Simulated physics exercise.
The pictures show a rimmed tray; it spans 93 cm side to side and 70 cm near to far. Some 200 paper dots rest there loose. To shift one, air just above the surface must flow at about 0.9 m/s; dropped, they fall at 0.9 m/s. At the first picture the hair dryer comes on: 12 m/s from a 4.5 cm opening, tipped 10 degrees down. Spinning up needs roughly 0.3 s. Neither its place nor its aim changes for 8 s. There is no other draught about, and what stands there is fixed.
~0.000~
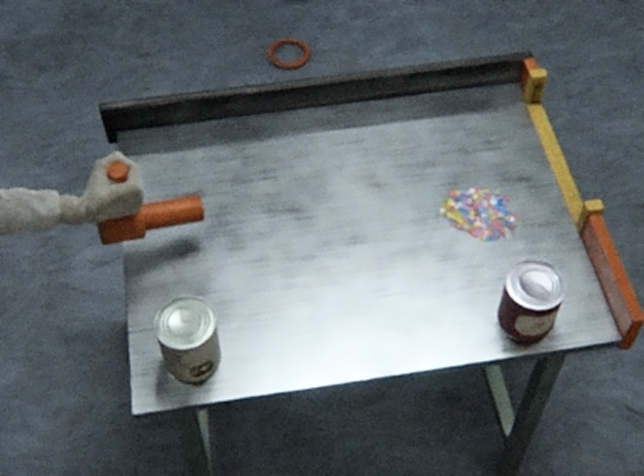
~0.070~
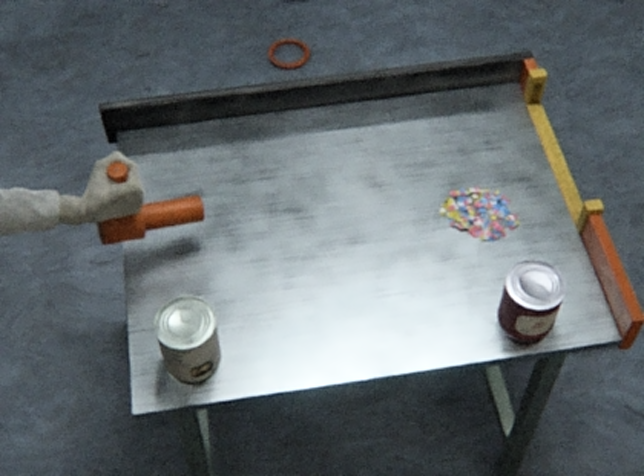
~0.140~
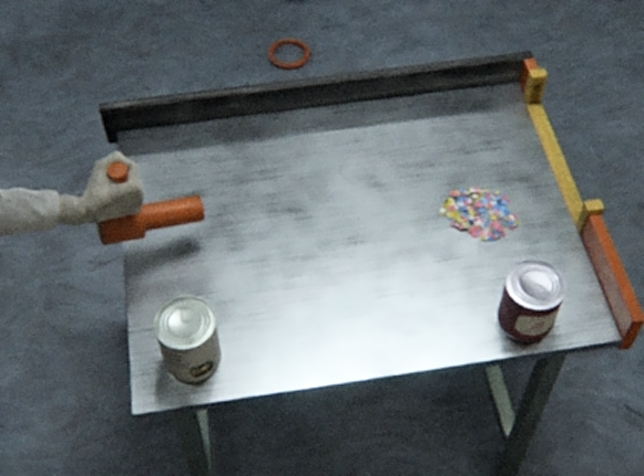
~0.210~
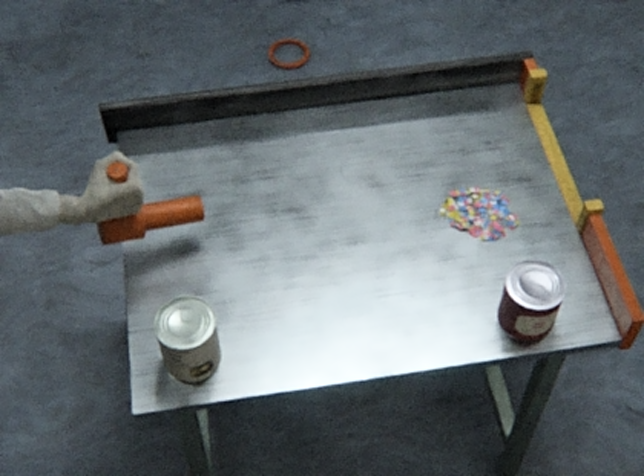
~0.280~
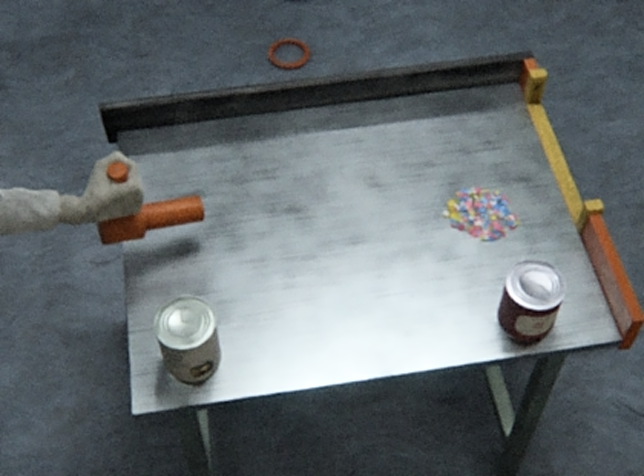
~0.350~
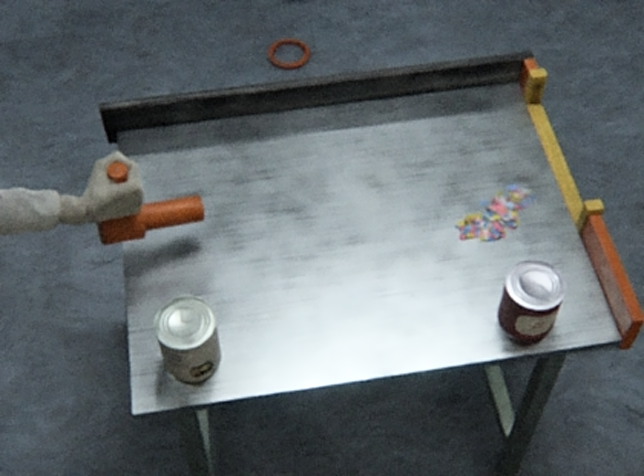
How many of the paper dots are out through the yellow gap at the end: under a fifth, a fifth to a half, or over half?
The paper dots split so that the greater part finish out the yellow gap.
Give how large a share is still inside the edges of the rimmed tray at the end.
Roughly 0 per cent.
After 1.6 s, 73 % are out through the yellow gap; 88 % have settled or left.
After 2.6 s, 73 % are out through the yellow gap; 96 % have settled or left.
After 4.4 s, 73 % are out through the yellow gap; 100 % have settled or left.
After 8.0 s, at the end, 73 % are out through the yellow gap.
